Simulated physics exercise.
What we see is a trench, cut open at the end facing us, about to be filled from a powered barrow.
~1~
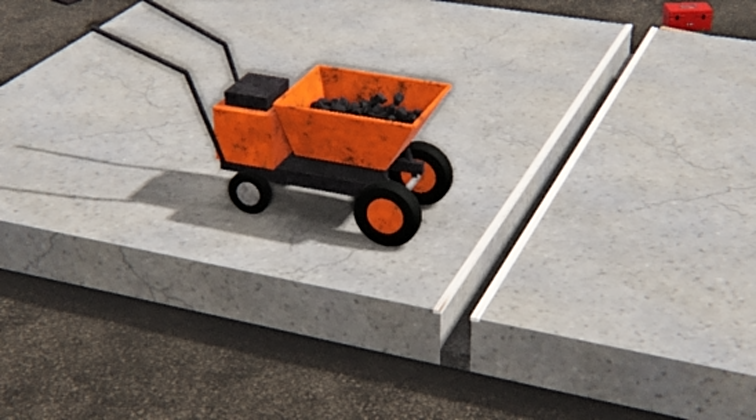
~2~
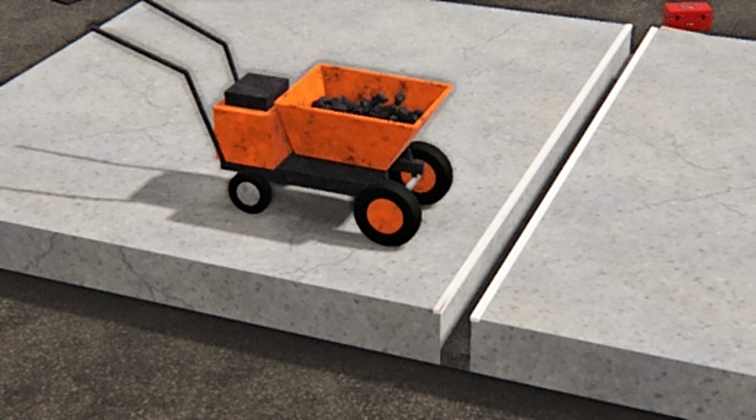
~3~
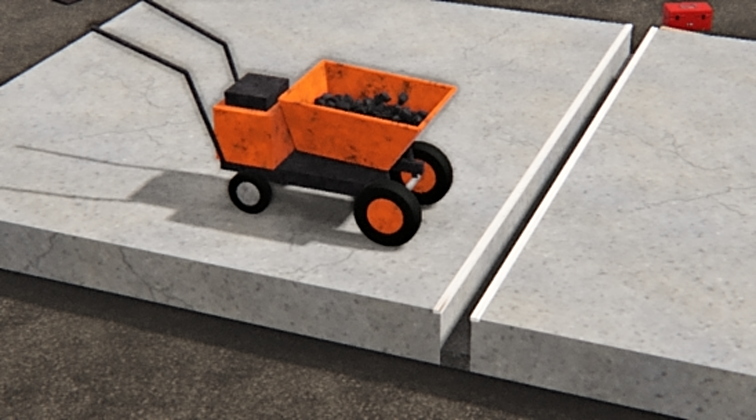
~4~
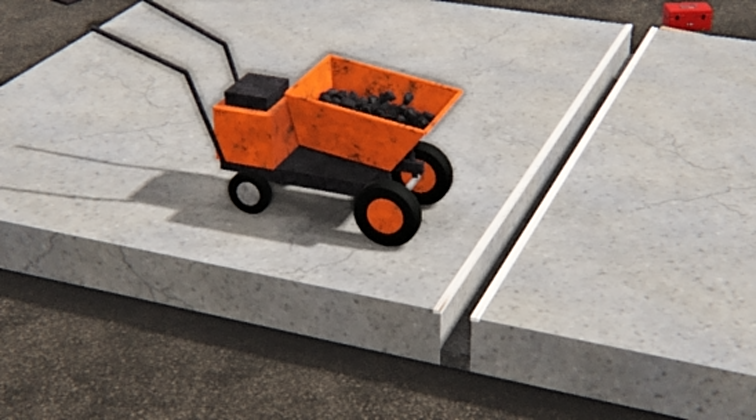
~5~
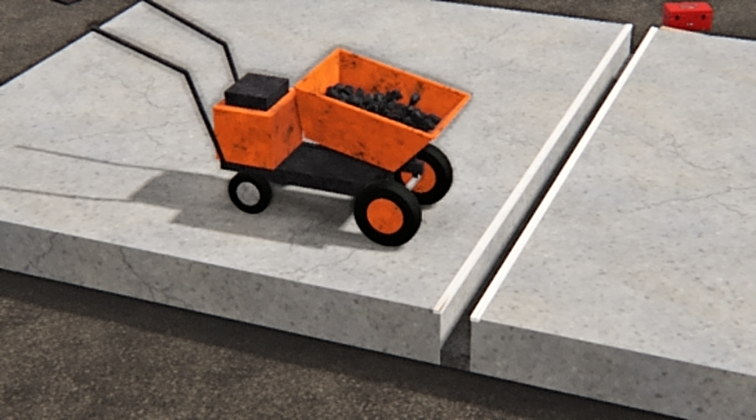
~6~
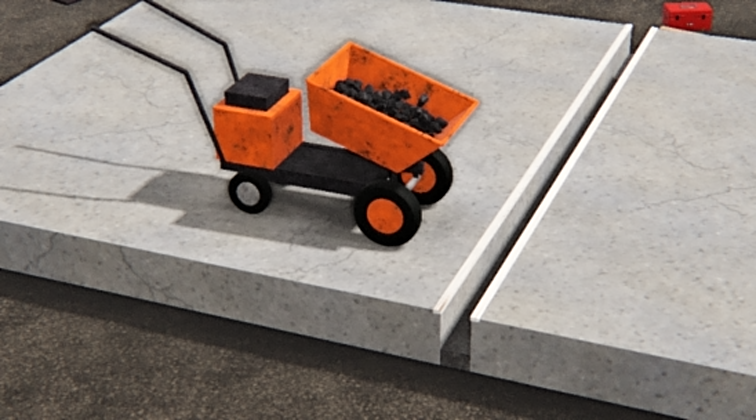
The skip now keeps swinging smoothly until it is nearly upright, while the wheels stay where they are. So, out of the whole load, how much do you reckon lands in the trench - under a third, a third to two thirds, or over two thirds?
I reckon a third to two thirds of it lands there.
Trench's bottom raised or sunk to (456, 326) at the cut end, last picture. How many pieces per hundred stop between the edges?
That would give roughly 30 percent.
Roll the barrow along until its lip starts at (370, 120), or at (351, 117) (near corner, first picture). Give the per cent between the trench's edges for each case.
60 and 30 percent, in that order.
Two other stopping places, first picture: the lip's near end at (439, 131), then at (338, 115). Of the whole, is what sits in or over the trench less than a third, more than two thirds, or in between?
Place one, under a third; place two, under a third.
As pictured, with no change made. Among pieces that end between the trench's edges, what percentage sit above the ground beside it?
I'd say around 5 percent.
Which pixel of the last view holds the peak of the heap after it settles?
I'd put the summit somewhere around pixel (542, 231).
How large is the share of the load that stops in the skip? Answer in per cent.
I'd put it near 0 percent.
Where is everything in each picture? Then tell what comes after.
The first picture shows lip of the skip near (413, 127), level; top of the load near (376, 120), lumps of coal; first edge of the trench near (457, 280); far edge near (494, 287), the trench under half as wide as the skip, and about as deep as wide.
The second picture shows lip of the skip near (414, 128), level; top of the load near (356, 114).
The third picture shows lip of the skip near (418, 130), tipped barely; top of the load near (359, 113).
The fourth picture shows lip of the skip near (425, 133), tipped a little; top of the load near (346, 106).
The fifth picture shows lip of the skip near (433, 138), tipped a little; top of the load near (353, 102).
The sixth picture shows lip of the skip near (442, 145), tipped clearly; top of the load near (345, 103); first edge of the trench near (457, 280); far edge near (494, 287).
Shortly afterwards, skip tipped steeply; the whole lot in the skip.
Next, skip tipped right over; all but a few in the skip; only a few in or heaped over the trench; a little beyond it.
Some moments later, skip tipped right over; near a third in the skip; a little in or heaped over the trench; near half beyond it.
In the end, skip tipped right over; only a few in the skip; near half in or heaped over the trench; near half beyond it.
